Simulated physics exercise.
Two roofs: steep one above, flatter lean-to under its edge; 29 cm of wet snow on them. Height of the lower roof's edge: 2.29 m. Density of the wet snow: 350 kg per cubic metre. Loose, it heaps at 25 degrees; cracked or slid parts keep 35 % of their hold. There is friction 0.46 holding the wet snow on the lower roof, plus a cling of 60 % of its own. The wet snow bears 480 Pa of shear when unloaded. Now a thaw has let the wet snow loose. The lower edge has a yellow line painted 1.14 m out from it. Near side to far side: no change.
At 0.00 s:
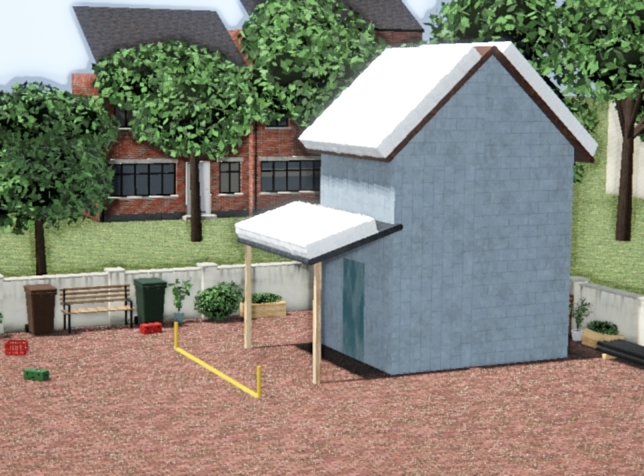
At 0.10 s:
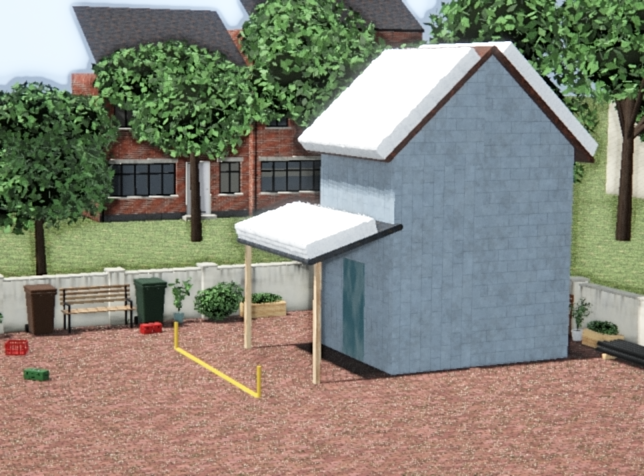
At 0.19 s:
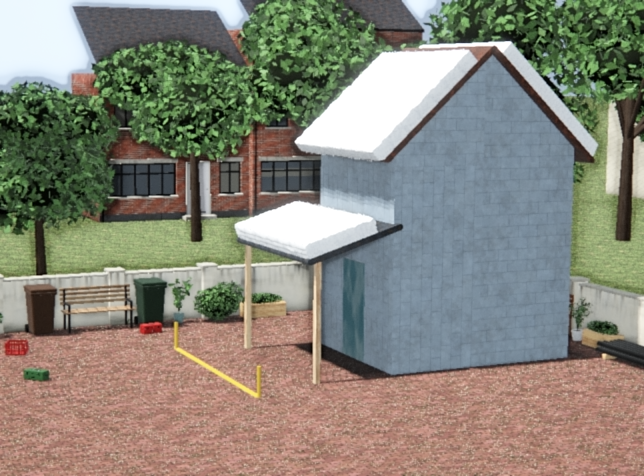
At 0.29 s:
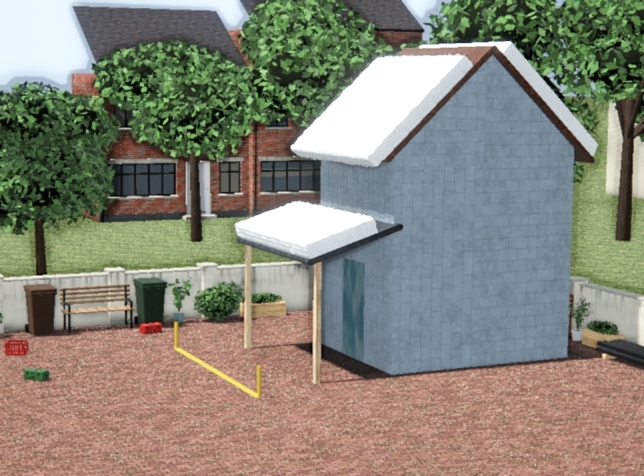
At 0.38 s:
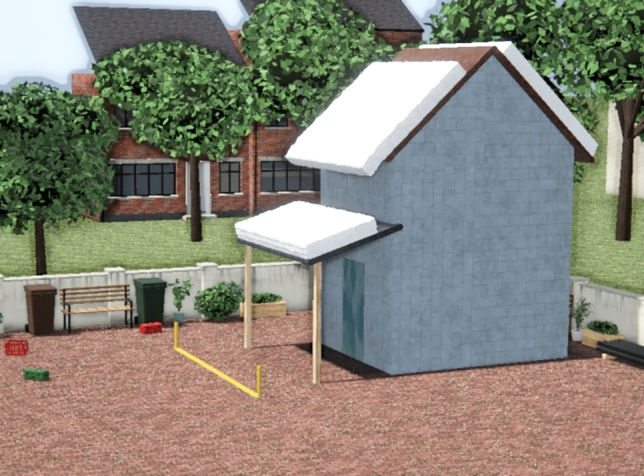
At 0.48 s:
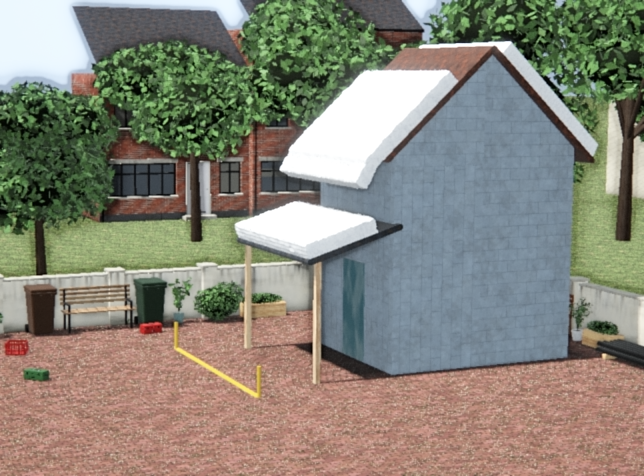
A brick-paved yard, seen from a raised, fixed viewpoint, has a low pale wall, green trees and red-brick houses behind it. A blue-grey building with a steep snow-covered roof stands right of centre, its snowy lean-to on wooden posts beside a low yellow frame, with a bench and bins at left. The upper roof's left white slab slides slowly down-left, gradually quickening, baring brown roof near the ridge and jutting past the eave.
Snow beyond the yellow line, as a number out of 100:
61 %.
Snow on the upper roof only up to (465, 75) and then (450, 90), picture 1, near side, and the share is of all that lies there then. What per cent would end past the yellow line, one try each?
It would be around 55 percent and then around 50 percent.
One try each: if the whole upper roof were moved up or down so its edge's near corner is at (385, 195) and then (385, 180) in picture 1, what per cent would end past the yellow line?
In that order: 50 %, 60 %.
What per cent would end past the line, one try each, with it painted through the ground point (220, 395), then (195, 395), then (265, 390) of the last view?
One by one: 50 in a hundred, 45 in a hundred, 65 in a hundred.
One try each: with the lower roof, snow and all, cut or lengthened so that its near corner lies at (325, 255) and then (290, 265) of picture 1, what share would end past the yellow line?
In turn about 55 %, 60 %.
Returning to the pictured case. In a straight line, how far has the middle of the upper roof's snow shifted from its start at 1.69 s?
I'd say close to 6.0 m.
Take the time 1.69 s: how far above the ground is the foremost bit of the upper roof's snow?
Some 0.0 m.
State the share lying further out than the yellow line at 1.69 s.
60 percent.
After 1.03 s, none is below the lower edge and 0 % is past the line.
After 1.69 s, 68 % is below the lower edge and 59 % is past the line.
After 2.34 s, 71 % is below the lower edge and 61 % is past the line.
After 3.00 s, 71 % is below the lower edge and 61 % is past the line.
After 3.10 s, 71 % is below the lower edge and 61 % is past the line.
